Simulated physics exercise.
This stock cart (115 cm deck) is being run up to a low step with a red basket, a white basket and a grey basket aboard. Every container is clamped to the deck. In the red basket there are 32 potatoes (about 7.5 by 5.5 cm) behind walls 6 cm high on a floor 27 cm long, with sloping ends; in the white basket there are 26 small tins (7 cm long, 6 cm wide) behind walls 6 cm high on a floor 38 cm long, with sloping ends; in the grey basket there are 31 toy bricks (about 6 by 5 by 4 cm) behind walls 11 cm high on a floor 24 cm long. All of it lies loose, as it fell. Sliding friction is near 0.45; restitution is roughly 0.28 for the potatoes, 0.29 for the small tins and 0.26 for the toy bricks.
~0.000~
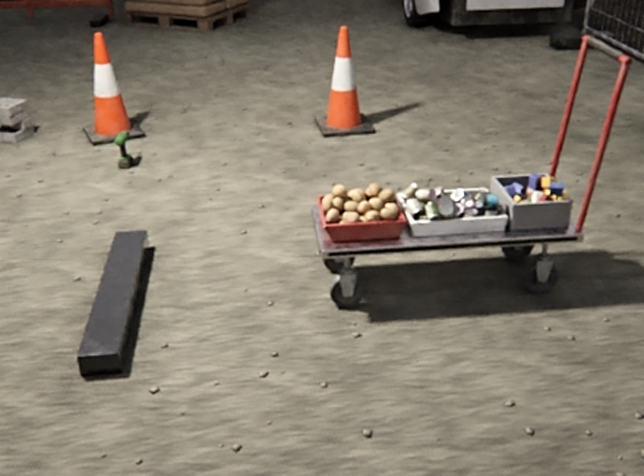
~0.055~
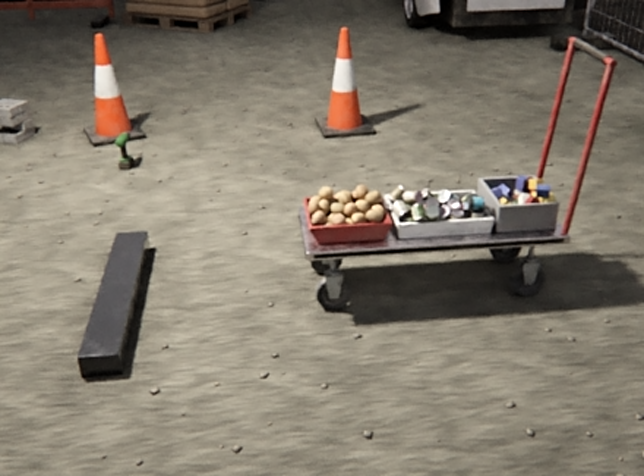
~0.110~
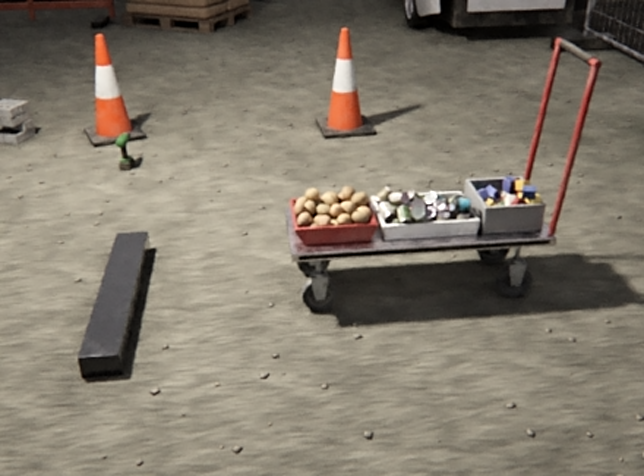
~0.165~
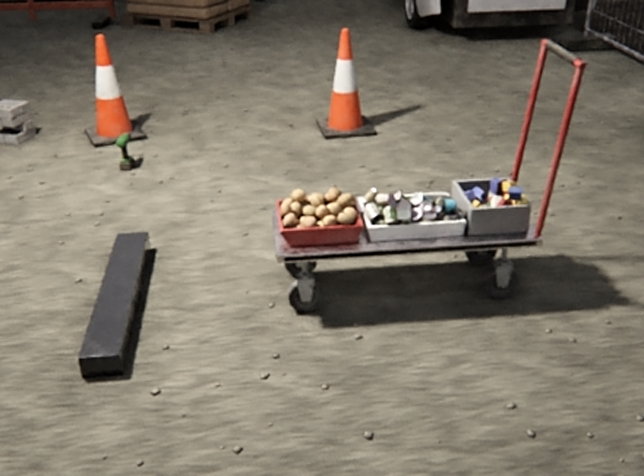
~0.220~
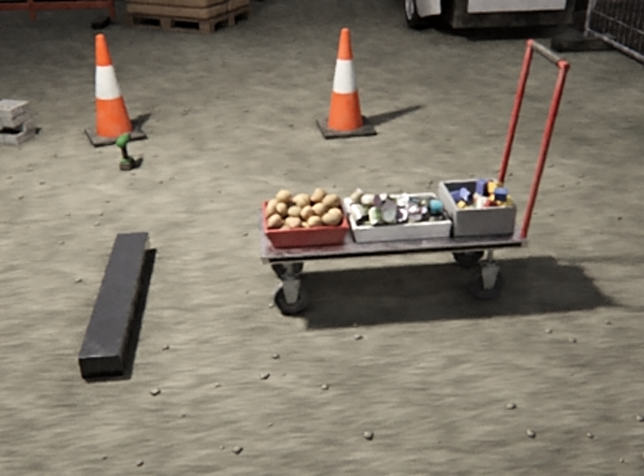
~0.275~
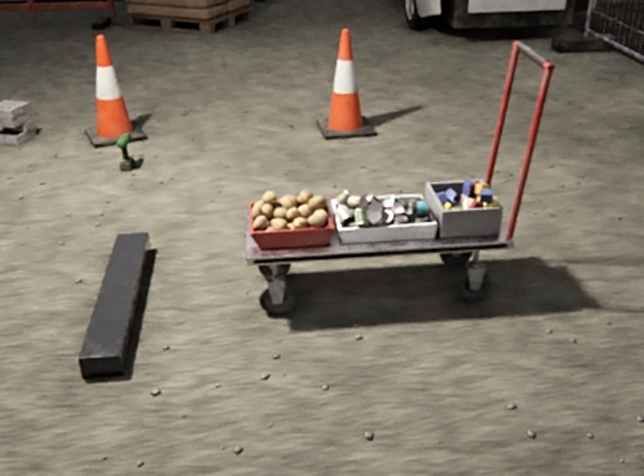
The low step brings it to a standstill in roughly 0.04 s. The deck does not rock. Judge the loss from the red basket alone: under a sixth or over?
Fewer than one in six of the potatoes leave the red basket.
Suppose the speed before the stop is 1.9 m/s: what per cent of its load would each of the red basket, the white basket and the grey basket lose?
In that case red basket 20, white basket 20, grey basket 0 per cent.
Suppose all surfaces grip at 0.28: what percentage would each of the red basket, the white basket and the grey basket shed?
In that case red basket 0, white basket 10, grey basket 0 per cent.
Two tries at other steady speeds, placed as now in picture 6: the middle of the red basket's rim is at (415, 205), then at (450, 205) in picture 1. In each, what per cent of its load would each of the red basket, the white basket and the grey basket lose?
Red basket 30 then 40, white basket 20 then 30, grey basket 10 then 10 per cent.
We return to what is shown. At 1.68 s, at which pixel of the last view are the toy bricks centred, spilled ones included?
At about (336, 217).
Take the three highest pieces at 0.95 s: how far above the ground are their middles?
About 46 cm.
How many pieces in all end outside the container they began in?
Roughly 3 in all.
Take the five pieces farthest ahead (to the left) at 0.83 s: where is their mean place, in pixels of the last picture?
At about (130, 215).
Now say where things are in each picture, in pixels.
In the first frame (we follow the rim corner now nearest the camera), red basket at (326, 225); grey basket at (516, 204); 87 cm still to roll; nothing out yet.
In the second frame, red basket at (312, 227); grey basket at (502, 206); 81 cm still to roll.
In the third frame, red basket at (297, 229); grey basket at (488, 207); 74 cm still to roll.
In the fourth frame, red basket at (283, 230); grey basket at (474, 208); 68 cm still to roll.
In the fifth frame, red basket at (267, 231); grey basket at (459, 209); 61 cm still to roll.
In the sixth frame, red basket at (253, 232); grey basket at (445, 211); 55 cm still to roll; nothing out yet.
After 0.73 s, impact.
After 0.83 s, 0 of 32 out of the red basket, 0 of 26 out of the white basket and 0 of 31 out of the grey basket.
After 0.95 s, 2 of 32 out of the red basket, 1 of 26 out of the white basket and 0 of 31 out of the grey basket.
After 1.18 s, 2 of 32 out of the red basket, 1 of 26 out of the white basket and 0 of 31 out of the grey basket.
Outcome (at 1.68 s), 2 of 32 out of the red basket, 1 of 26 out of the white basket and 0 of 31 out of the grey basket. Asked share, 2 of 32, 6 per cent.
